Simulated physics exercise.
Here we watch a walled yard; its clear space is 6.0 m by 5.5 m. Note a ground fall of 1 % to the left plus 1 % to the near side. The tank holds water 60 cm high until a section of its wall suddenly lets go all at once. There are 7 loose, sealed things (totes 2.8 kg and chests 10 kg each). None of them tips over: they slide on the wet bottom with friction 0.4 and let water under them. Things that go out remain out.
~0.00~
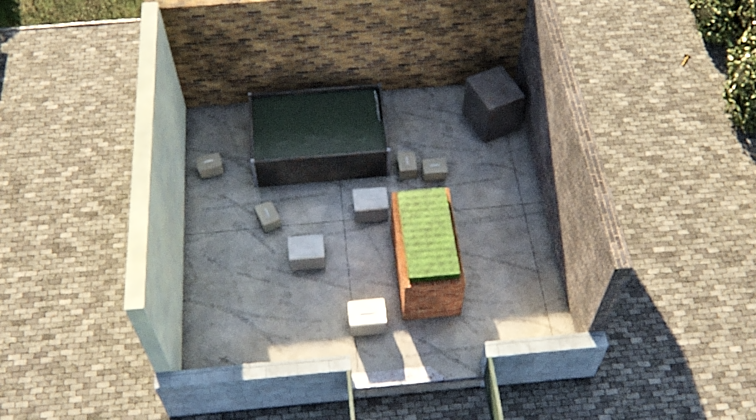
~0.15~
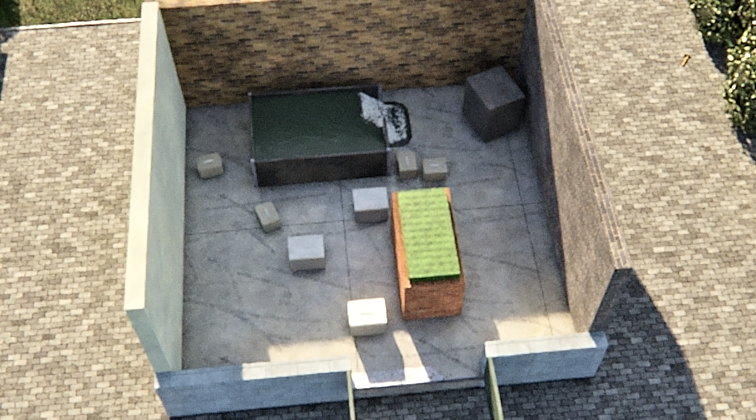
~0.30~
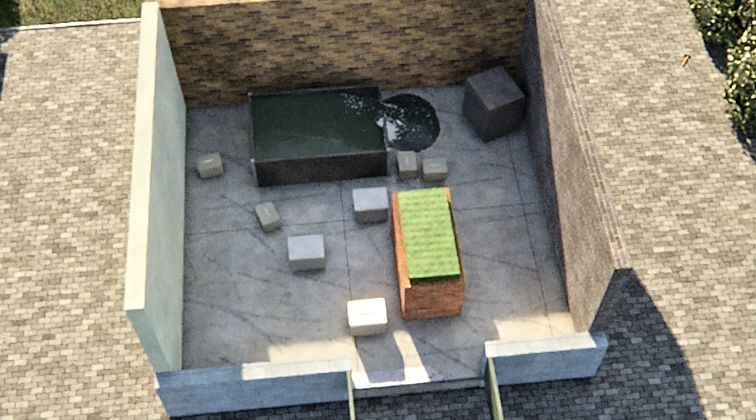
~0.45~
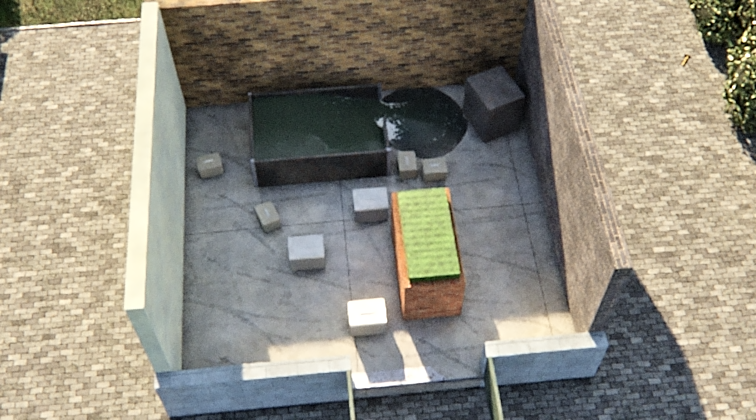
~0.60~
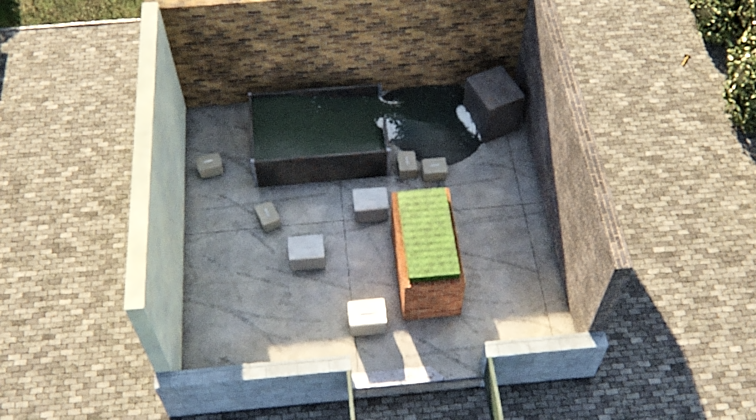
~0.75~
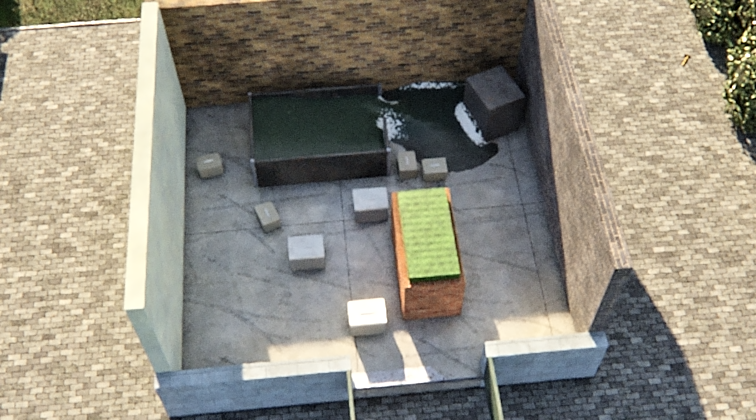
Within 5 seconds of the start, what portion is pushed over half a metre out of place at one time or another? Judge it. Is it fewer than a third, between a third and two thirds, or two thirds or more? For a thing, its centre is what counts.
Fewer than a third.
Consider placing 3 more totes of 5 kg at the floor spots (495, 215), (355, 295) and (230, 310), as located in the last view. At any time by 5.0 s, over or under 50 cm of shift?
Result, in sequence: Above the mark / below the mark / below the mark.
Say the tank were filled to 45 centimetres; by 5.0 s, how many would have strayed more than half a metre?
I count 0 of them in that case.
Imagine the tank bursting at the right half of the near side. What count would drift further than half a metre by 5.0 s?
The answer then is 3.
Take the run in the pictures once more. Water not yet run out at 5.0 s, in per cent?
I'd say some 98 percent hasn't gone yet.
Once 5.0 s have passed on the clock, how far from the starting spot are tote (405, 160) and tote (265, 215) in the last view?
5 cm and 0 cm.
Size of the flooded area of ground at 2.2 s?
Roughly 10.5 m2.
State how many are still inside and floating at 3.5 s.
At that time, 0.
After 1.1 s 0 of 7 are over 50 cm from their spots; 0 afloat.
After 2.2 s 0 of 7 are over 50 cm from their spots; 0 afloat.
After 3.5 s 0 of 7 are over 50 cm from their spots; 0 afloat.
After 5.0 s 1 of 7 are over 50 cm from their spots, and 1 have been at some point; 1 afloat.
